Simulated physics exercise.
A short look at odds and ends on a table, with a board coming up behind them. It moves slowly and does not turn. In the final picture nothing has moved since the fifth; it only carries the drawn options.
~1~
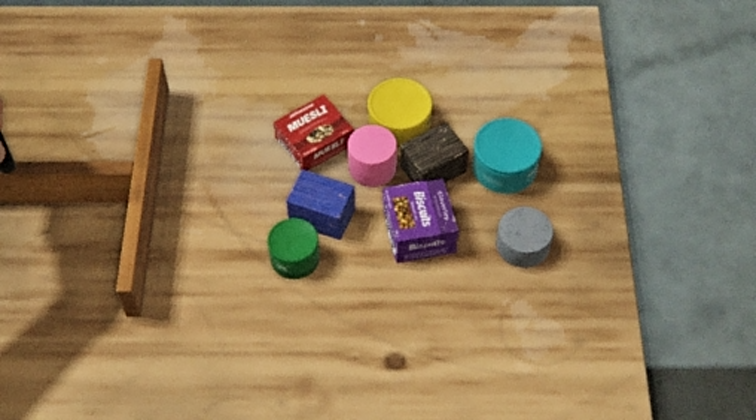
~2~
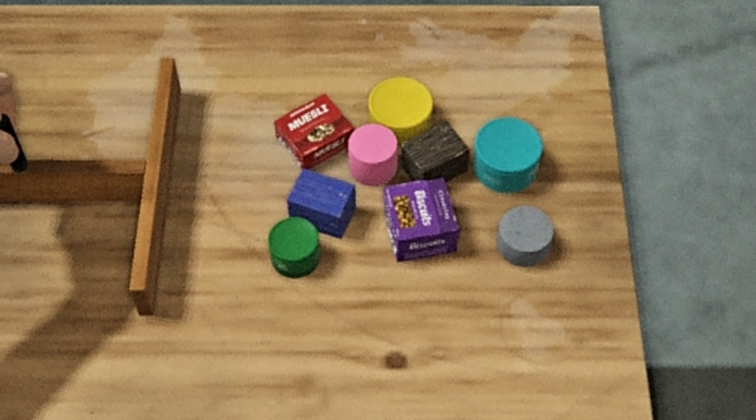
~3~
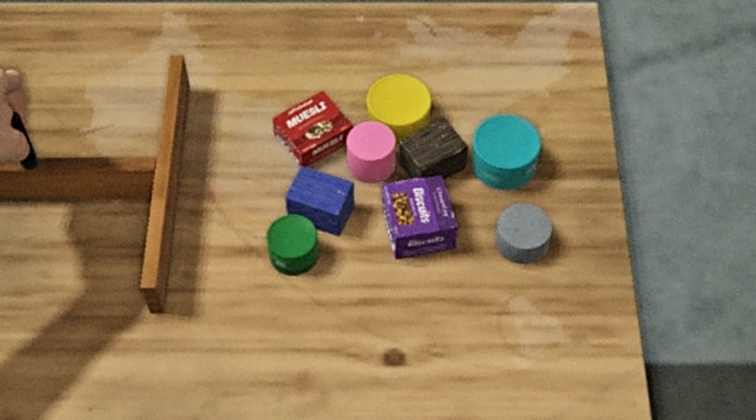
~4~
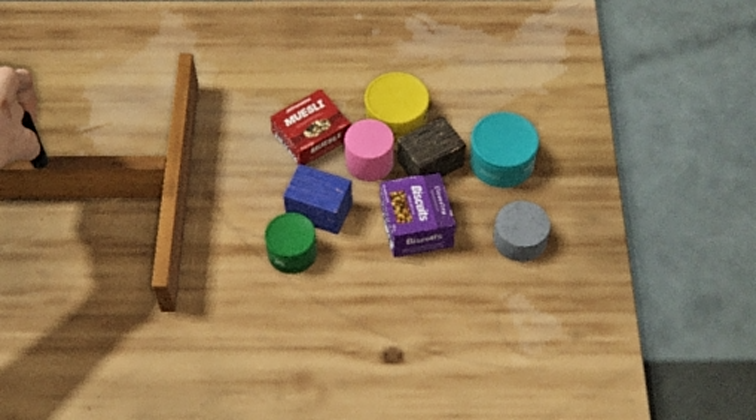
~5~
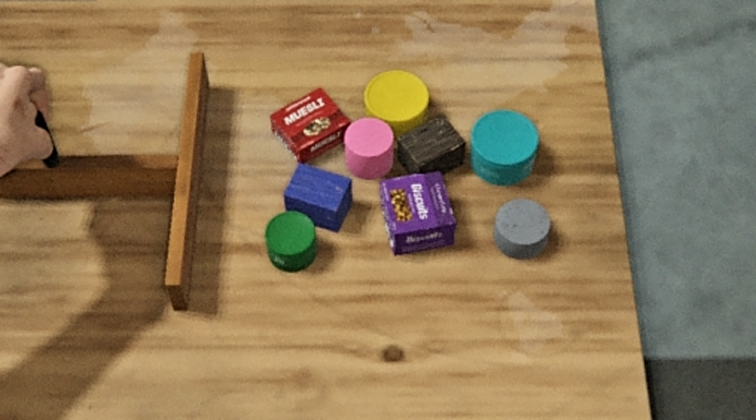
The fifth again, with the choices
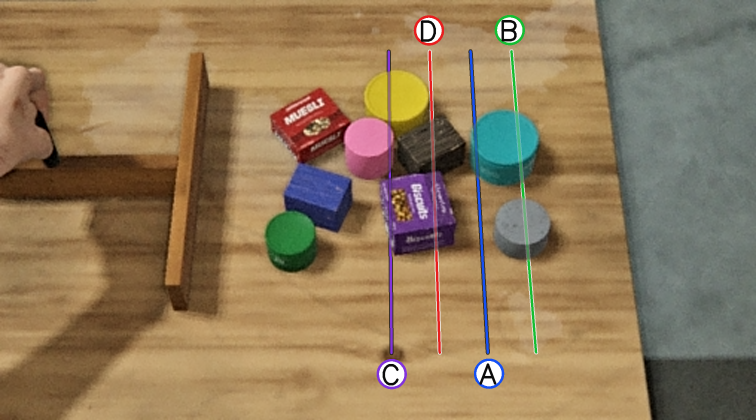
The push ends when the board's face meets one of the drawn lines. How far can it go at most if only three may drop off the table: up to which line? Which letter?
No farther than B.
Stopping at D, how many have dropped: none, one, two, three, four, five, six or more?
By then, none.
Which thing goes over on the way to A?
The grey pot.
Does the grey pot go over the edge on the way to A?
By then, yes.
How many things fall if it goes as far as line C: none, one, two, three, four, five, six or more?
By then, none.
On the marked copy, A at (479, 190); B at (523, 190); C at (390, 190); D at (434, 190).
Following B. Soon after the start, board (306, 160); yellow jar (411, 103); red packet (357, 133).
Later, board (428, 160); grey pot (585, 229); turquoise tub (561, 137).
In the end, board (521, 159); turquoise tub over the edge; grey pot over the edge; two fallen.
As for the rest, A is within the limit but short; C is within the limit but short; D is within the limit but short.
